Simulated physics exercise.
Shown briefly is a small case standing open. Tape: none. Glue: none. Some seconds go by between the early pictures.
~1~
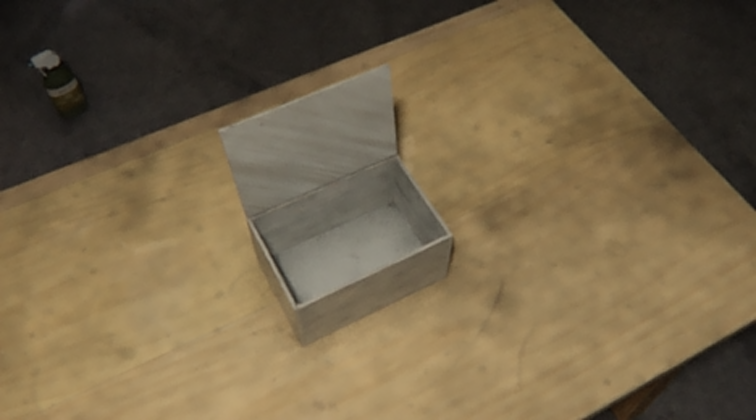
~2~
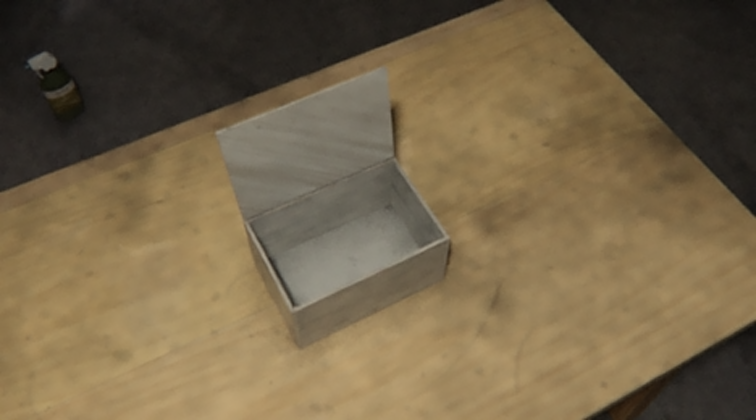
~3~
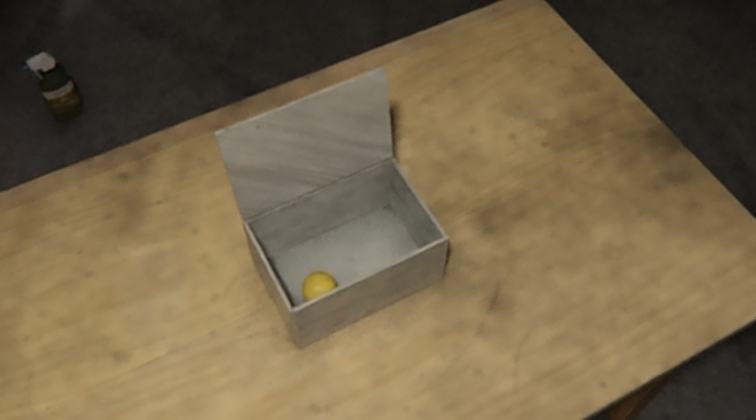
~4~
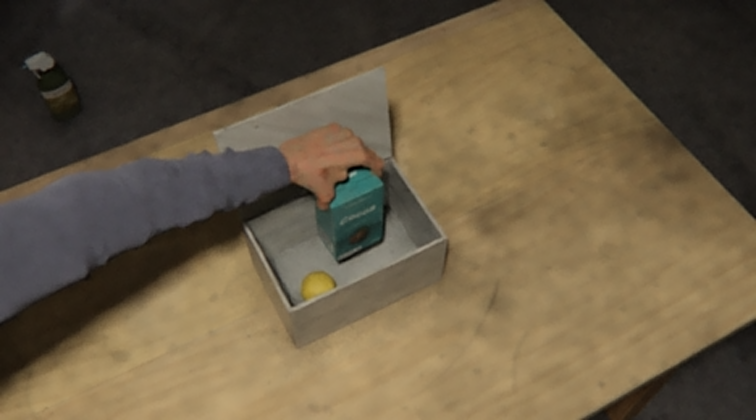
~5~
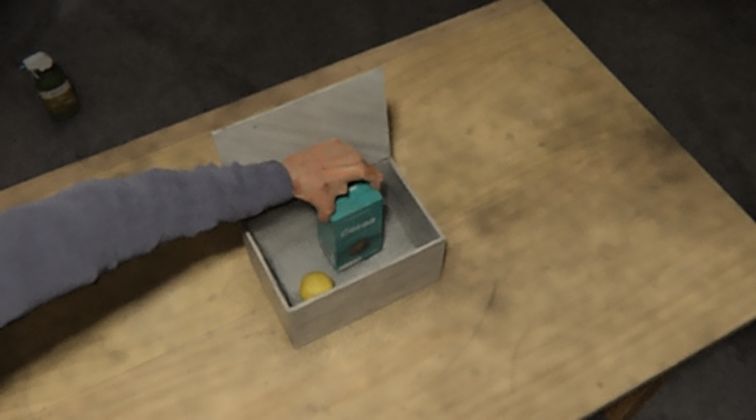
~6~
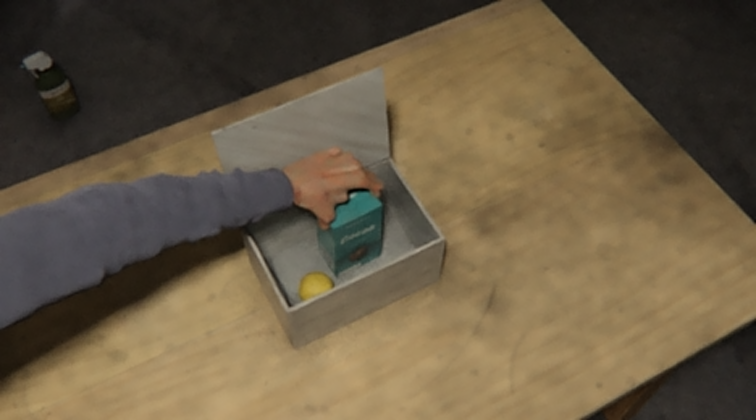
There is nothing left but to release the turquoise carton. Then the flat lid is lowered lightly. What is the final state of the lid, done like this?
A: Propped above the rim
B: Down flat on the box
Propped above the rim (A).
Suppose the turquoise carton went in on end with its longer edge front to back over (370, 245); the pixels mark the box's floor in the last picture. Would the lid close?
Then it gets propped open.
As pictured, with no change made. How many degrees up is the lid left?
The lid sits around 40° above the rim.
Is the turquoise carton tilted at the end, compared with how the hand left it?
Well, it stays just as set.
Then, 1.10 s later than the last frame, lid starting down.
Then, 1.40 s later than the last frame, lid 72° above the rim.
Then, 1.70 s later than the last frame, lid 50° above the rim.
When it is over, lid 41° above the rim; both as before. End places, in pixels of the last picture, turquoise carton near (349, 229).
